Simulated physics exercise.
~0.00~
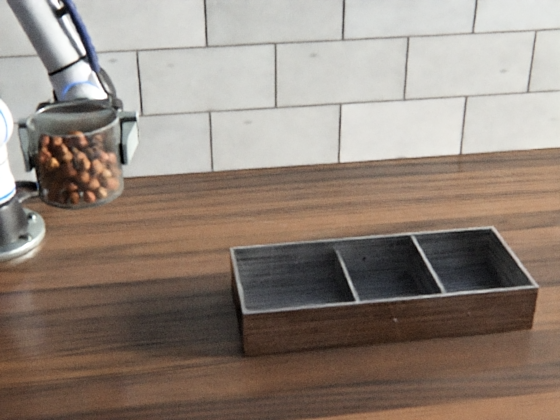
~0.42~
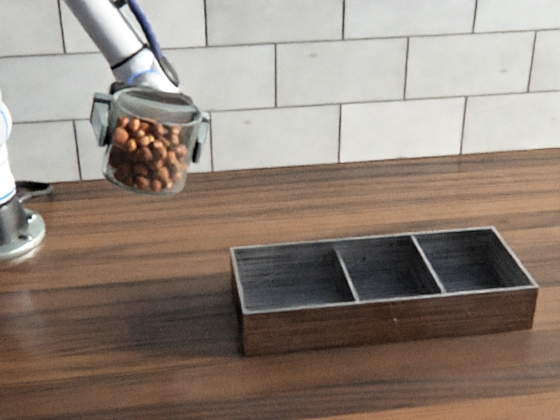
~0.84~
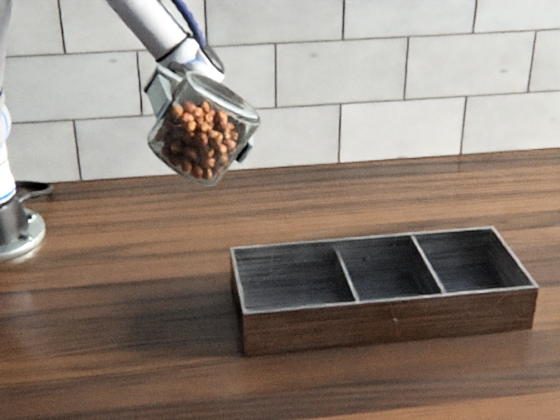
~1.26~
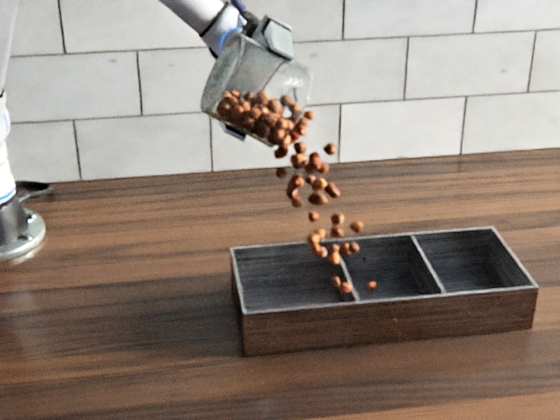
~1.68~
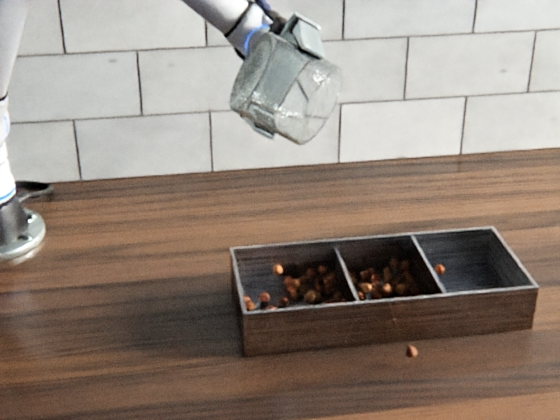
Robot arm carrying a clear cup of hazelnuts rightward and tipping them into a divided box, mostly filling the left and middle compartments.
